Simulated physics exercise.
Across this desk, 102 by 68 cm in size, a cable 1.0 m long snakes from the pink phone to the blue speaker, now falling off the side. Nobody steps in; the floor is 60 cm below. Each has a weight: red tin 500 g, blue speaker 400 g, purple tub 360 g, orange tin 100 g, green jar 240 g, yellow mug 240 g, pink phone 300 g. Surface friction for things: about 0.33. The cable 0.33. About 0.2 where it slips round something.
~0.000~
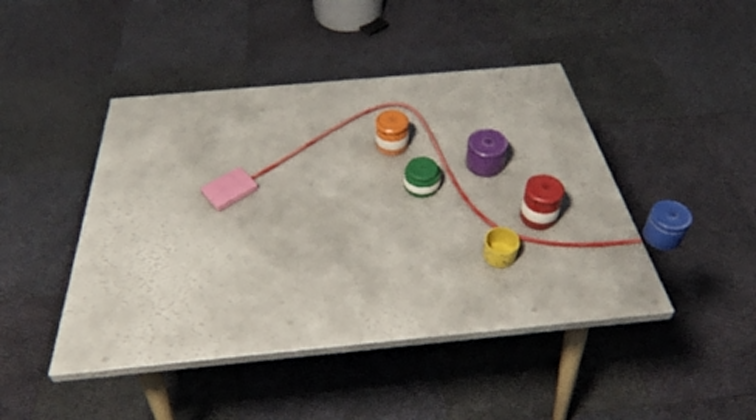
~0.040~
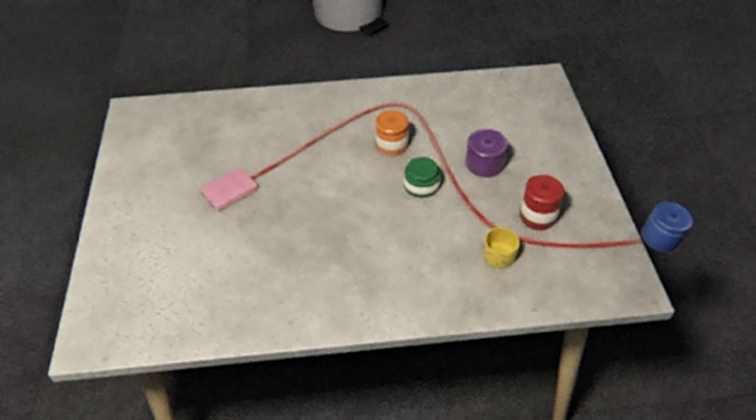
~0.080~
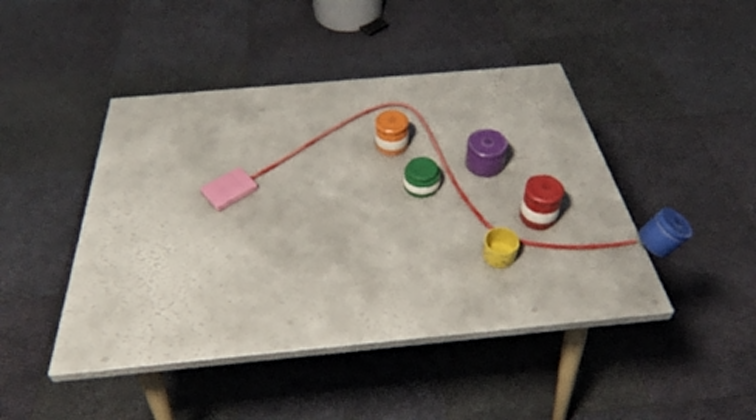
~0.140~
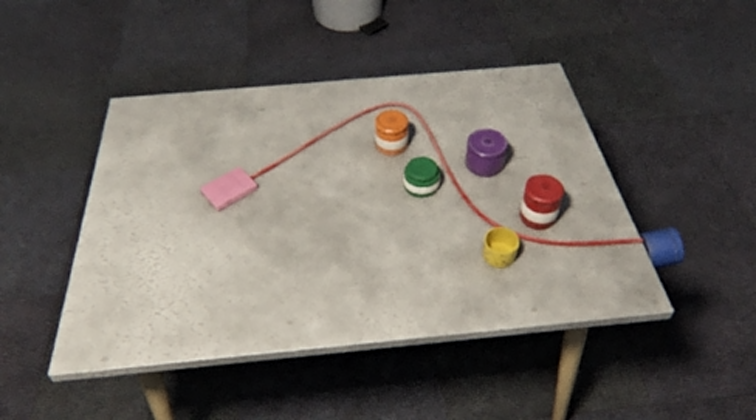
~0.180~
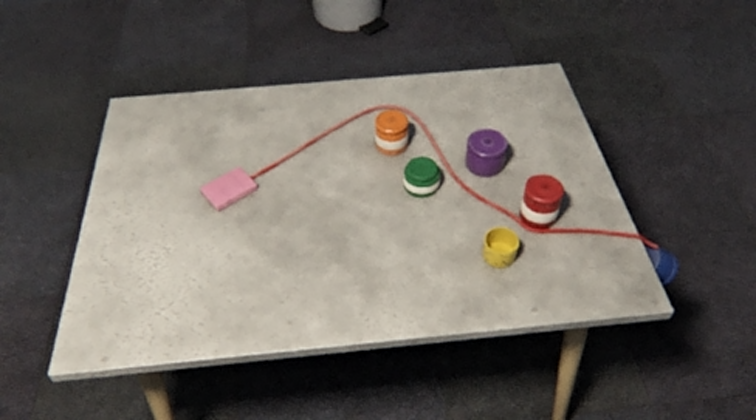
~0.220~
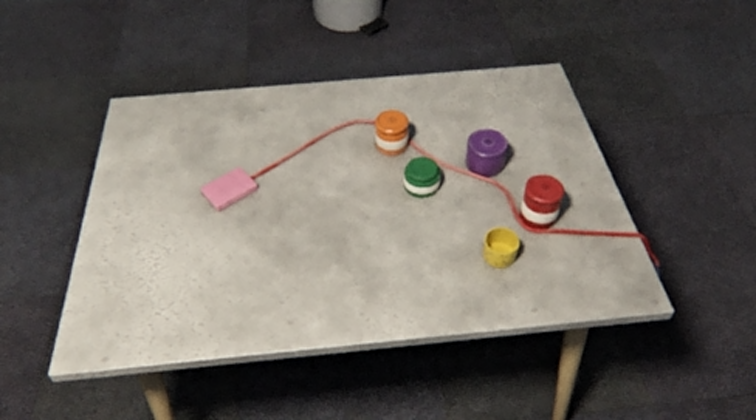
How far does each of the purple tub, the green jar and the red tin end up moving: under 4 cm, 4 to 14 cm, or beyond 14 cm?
The purple tub relocates just a touch, the green jar relocates somewhat, the red tin relocates just a touch.
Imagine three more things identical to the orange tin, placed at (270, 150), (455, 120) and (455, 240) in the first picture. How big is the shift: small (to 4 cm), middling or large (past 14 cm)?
My read, first to last: Low, low, low.
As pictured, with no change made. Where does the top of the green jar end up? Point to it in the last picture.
End position in the last picture: Approx. (420, 193).
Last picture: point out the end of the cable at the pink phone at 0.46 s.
Approximate position: (296, 186).
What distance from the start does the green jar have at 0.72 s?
I'd put the green jar at some 6 cm.
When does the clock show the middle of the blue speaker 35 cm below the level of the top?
Close to 0.36 s.
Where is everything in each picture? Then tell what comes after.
The first picture shows purple tub (488, 142); green jar (423, 167); red tin (545, 187); cable runs through (589, 245) (481, 215) (436, 144) (296, 152).
The second picture shows blue speaker (672, 216); cable runs through (587, 246) (436, 144) (296, 152).
The third picture shows blue speaker (665, 233); cable runs through (584, 247) (435, 144) (296, 152).
The fourth picture shows blue speaker (660, 249); cable runs through (590, 243) (435, 144) (296, 152).
The fifth picture shows blue speaker (653, 264); cable runs through (612, 233) (438, 149) (296, 152).
The sixth picture shows purple tub (488, 142); green jar (423, 167); red tin (545, 187); cable runs through (644, 239) (460, 170) (296, 152).
After 0.5 s, the cable's tail end at (296, 186); green jar 3 cm off its start, red tin 1 cm off its start, orange tin 29 cm off its start.
After 0.7 s, the cable's tail end at (374, 183); green jar 7 cm off its start, red tin 1 cm off its start, orange tin over the edge.
After 1.0 s, the cable's tail end at (391, 182); green jar 7 cm off its start at (420, 193), red tin 1 cm off its start at (548, 183), orange tin over the edge.
After 1.2 s, the cable's tail end at (391, 182); green jar 7 cm off its start, red tin 1 cm off its start, orange tin over the edge.
After 2.4 s, the cable's tail end at (391, 182); green jar 7 cm off its start at (420, 193), red tin 1 cm off its start at (548, 183), purple tub 0 cm off its start at (488, 142), orange tin over the edge.
